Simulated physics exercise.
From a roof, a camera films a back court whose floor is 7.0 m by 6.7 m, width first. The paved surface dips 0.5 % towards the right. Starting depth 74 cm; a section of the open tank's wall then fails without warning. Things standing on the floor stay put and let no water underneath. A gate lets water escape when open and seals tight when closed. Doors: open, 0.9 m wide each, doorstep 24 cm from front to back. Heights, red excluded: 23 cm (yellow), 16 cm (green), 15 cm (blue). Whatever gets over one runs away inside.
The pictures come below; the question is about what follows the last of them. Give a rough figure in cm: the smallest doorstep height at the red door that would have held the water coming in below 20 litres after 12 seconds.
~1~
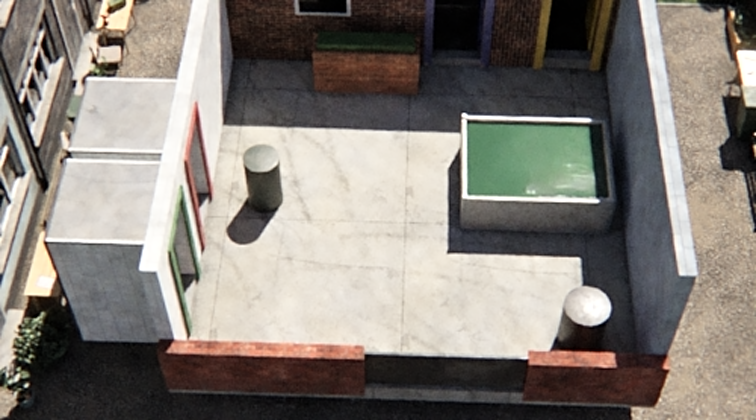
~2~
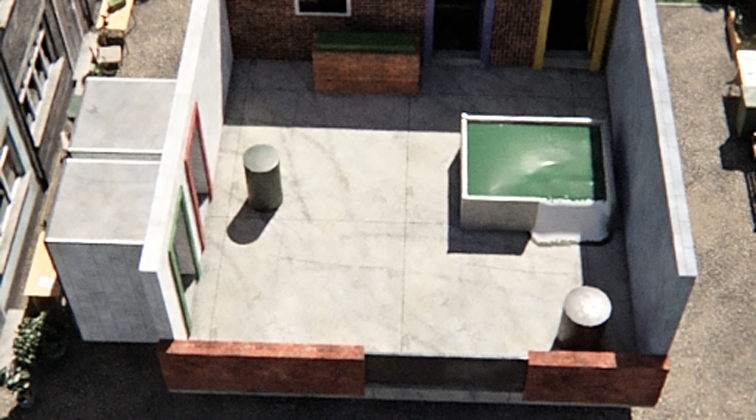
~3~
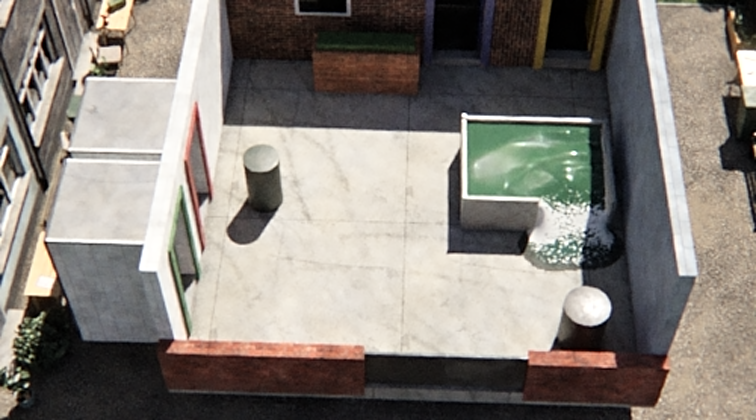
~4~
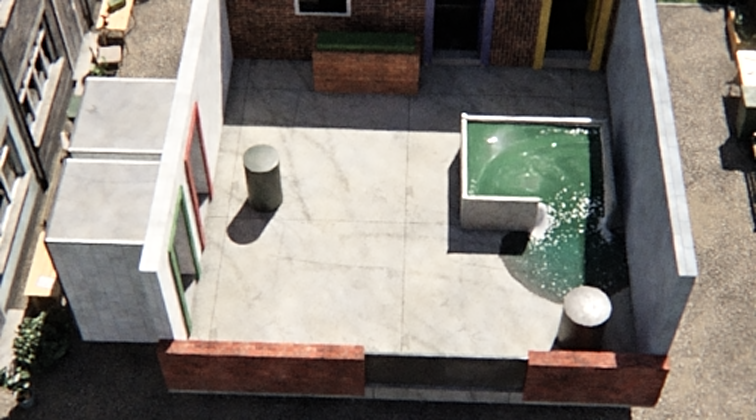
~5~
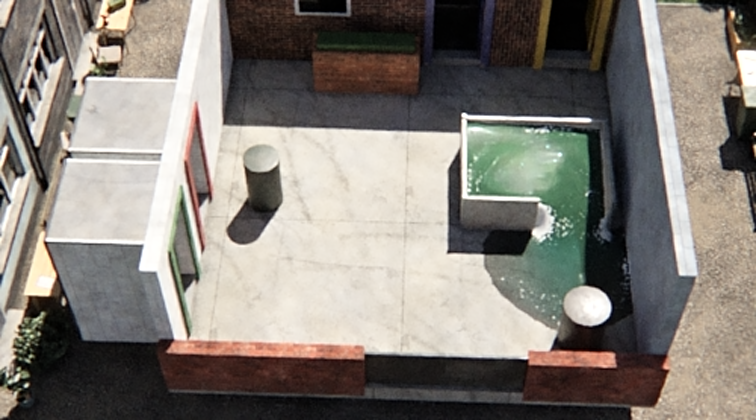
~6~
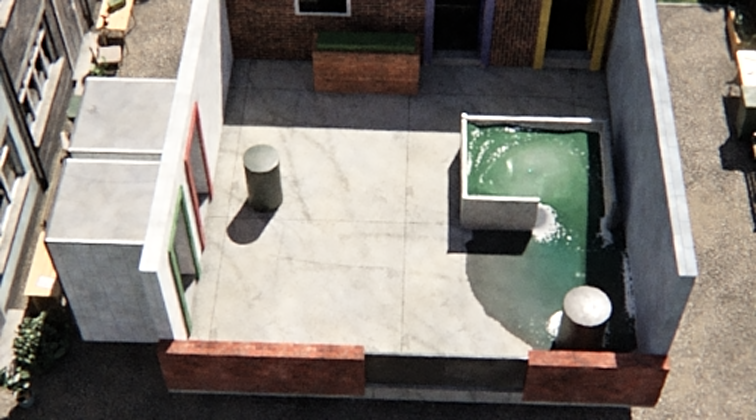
12 cm.
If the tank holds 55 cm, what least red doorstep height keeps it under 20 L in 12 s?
I'd say close to 7.5 cm.
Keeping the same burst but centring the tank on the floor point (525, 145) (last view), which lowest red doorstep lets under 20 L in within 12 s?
That setup calls for roughly 11.0 cm.
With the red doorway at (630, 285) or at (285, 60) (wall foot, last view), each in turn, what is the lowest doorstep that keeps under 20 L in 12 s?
25 and 10.0 cm.
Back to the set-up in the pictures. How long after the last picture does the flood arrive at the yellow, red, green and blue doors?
Reading them off: Yellow 3.8 s, then red 3.2 s, then green 2.6 s, then blue 7.5 s.
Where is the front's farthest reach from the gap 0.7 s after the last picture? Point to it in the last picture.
Somewhere near the pixel (442, 376).
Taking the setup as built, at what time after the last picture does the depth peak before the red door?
Peak time: About 3.5 s.
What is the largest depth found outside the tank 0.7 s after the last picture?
Around 60 centimetres.
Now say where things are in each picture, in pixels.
Still water, 74 cm deep, in the open tank at (537, 161); the red door at (199, 183) is dry, in the first picture.
The front is at (541, 243), 0.3 m from the gap at (571, 221); 0.2 m2 of floor is wet, 74 cm left at the back, in the second picture.
The front is at (550, 267), 0.8 m from the gap at (571, 222); 0.9 m2 of floor is wet, 74 cm left at the back, in the third picture.
The front is at (555, 298), 1.4 m from the gap at (571, 222); 2.2 m2 of floor is wet, 73 cm left at the back, in the fourth picture.
Water pours out at (571, 222) and has run 1.9 m, to (553, 323); about 8 cm deep outside, 65 cm at the back, in the fifth picture.
The front is at (551, 353), 2.4 m from the gap at (571, 222); 4.5 m2 of floor is wet, 63 cm left at the back; 4.6 m in a straight line remain to the red door at (199, 183), in the sixth picture.
Then, 0.7 s after the last picture water covers 15 % of the floor, deepest (60 cm) near (632, 383); it has not reached the red door.
Then, 2.3 s after the last picture water covers 35 % of the floor, deepest (40 cm) near (632, 383); it has not reached the red door.
Then, 11.3 s after the last picture water covers 100 % of the floor, deepest (14 cm) near (606, 142); 7 cm at the red door, 0 litres in over its 19 cm doorstep.
At the red door as built, the water peaked near 16 cm, 3.5 s after the last picture.
Run again over the same 12 s with other heights there, 35 litres in over 10.5 cm, 6 litres over 14 cm. The limit of 20 litres is kept from about 12 cm up.
